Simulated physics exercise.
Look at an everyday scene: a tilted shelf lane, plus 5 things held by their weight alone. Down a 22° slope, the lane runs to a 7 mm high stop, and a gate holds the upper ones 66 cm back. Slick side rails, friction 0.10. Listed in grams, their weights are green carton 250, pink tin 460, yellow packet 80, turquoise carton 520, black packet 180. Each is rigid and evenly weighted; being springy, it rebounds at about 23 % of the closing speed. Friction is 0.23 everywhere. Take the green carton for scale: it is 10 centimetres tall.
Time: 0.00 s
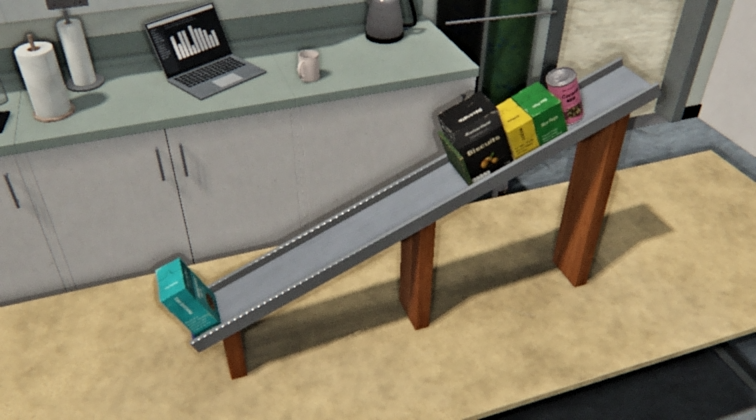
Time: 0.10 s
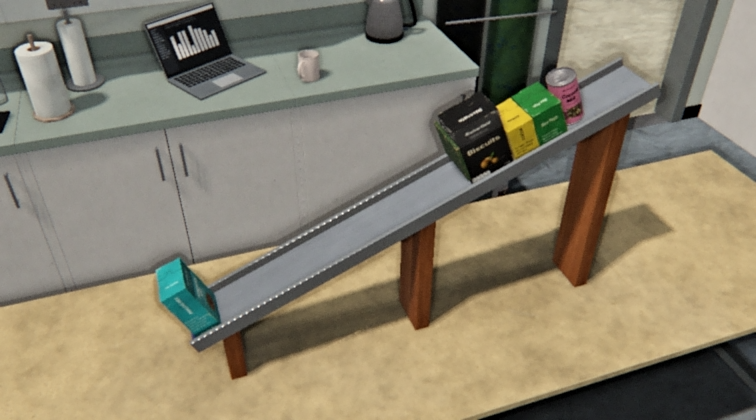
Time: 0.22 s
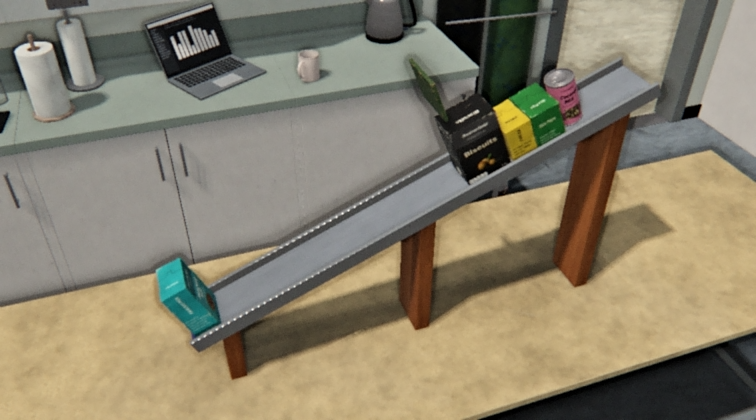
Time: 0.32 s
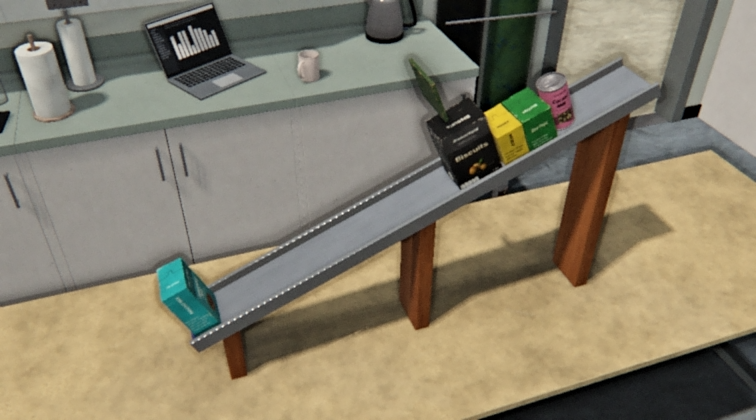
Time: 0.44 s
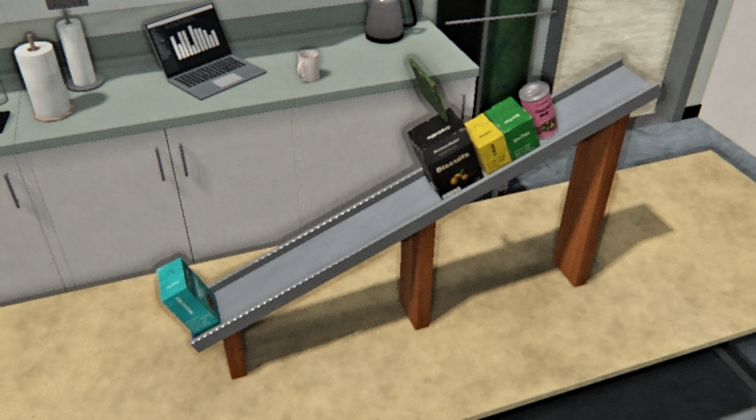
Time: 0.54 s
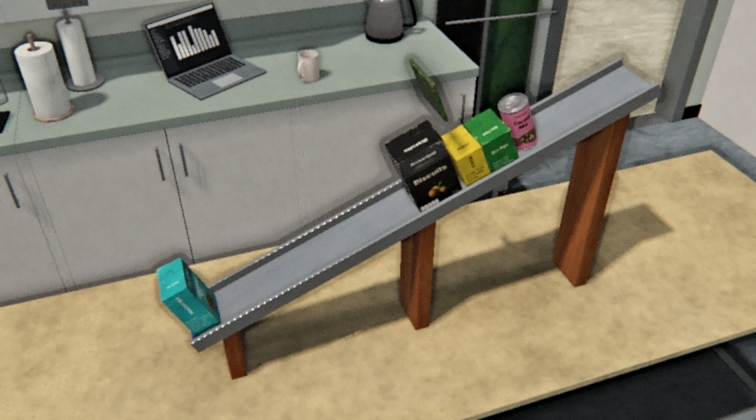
In a kitchen with a laptop, mug and kettle on the far counter, a fixed, slightly raised view shows a tilted grey lane on wooden legs. A turquoise carton sits at the low left end, while a black packet, yellow packet, green carton and pink tin line the upper right. A dark green flap swings up, and the upper four slide together down leftward.
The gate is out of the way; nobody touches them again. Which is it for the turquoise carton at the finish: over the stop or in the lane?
It ends over the stop.
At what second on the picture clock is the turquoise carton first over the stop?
Near 1.3 s.
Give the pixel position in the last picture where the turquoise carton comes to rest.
You'll find it at about (99, 385).
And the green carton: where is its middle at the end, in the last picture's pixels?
About (267, 265).
After 0.74 s, leader 42 cm from the stop; turquoise carton near (190, 298).
After 0.94 s, leader 20 cm from the stop; turquoise carton near (190, 298).
After 1.34 s, leader 4 cm from the stop; turquoise carton now over the stop.
In the end (2.0 s), over the stop, turquoise carton; the other 4 in the lane. In the last view, turquoise carton near (99, 385).
